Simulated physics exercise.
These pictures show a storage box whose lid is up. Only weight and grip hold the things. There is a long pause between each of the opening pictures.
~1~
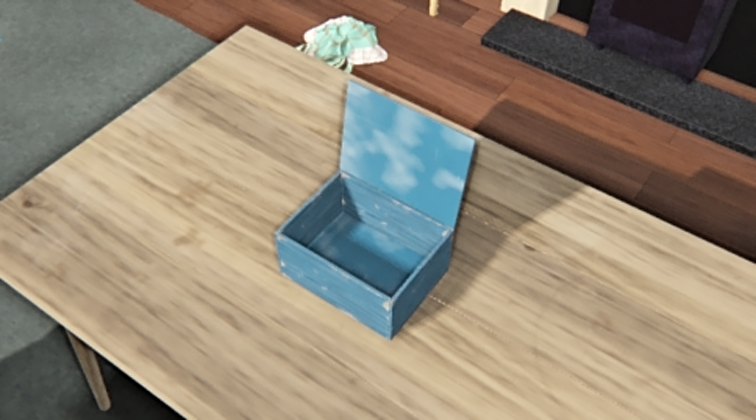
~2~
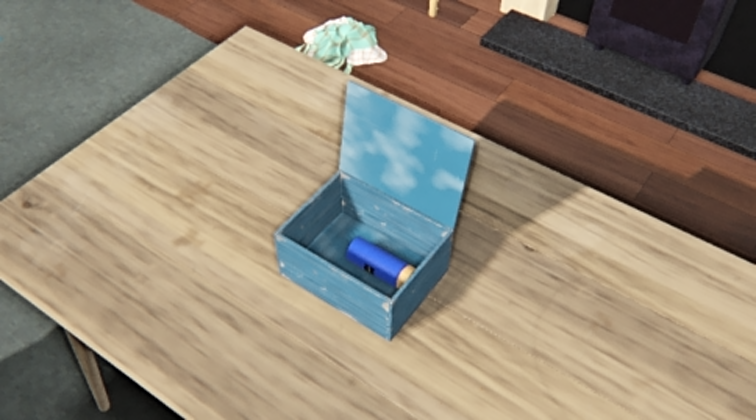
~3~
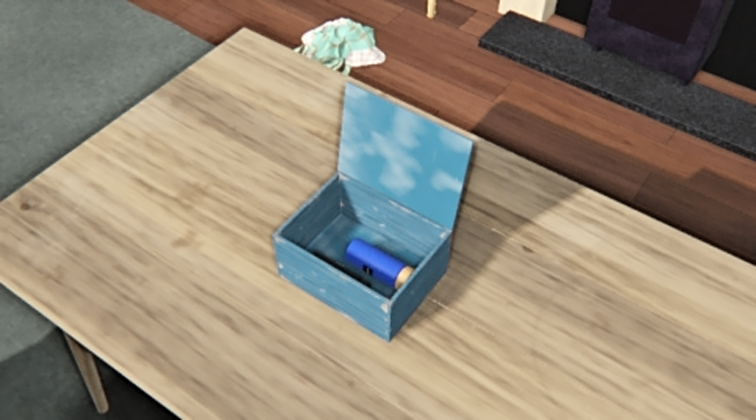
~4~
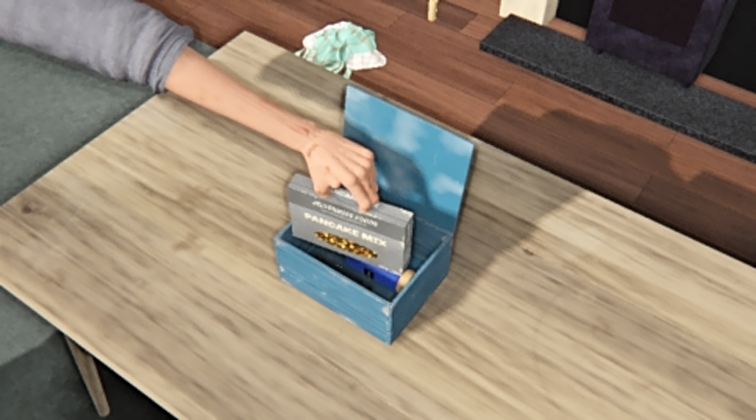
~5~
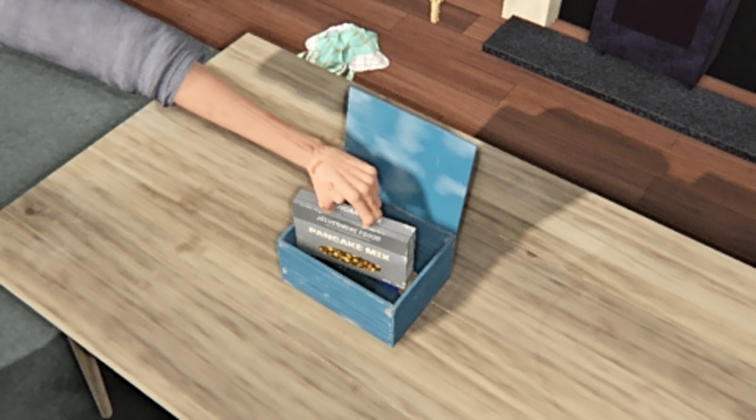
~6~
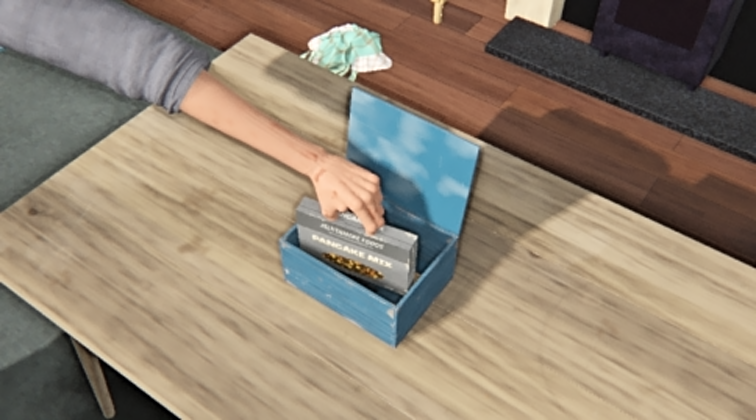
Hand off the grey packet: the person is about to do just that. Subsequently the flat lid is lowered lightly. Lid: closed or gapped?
Closed.
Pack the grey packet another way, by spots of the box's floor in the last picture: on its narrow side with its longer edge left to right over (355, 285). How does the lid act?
Well, in that case it fits down fine.
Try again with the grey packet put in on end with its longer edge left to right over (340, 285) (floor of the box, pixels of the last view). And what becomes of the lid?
Result: Lid not shut.
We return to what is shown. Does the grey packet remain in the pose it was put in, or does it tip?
Result: It leans over.
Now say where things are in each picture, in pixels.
The last thing is not in view yet, in the first picture.
The last thing is not in view yet, in the second picture.
The last thing is not in view yet, in the third picture.
On its way; grey packet (350, 225), in the fourth picture.
On its way; grey packet (353, 240), in the fifth picture.
In place under the hand; grey packet (356, 247), in the sixth picture.
Then, 0.80 s after the last picture, lid starting down; grey packet tipped 55° from how it was near (369, 253); black shaker rolled a little.
Then, 1.50 s after the last picture, lid 65° above the rim; grey packet tipped 63° from how it was near (371, 256); blue shaker rolled about its own width; black shaker rolled a little.
Then, 2.00 s after the last picture, lid 23° above the rim; grey packet tipped 63° from how it was near (371, 256); blue shaker rolled about its own width; black shaker rolled a little.
At rest, lid shut; tipped over in the box, grey packet; moved from the start, blue shaker; black shaker in place. Seen from the same camera at the end, grey packet near (371, 256).
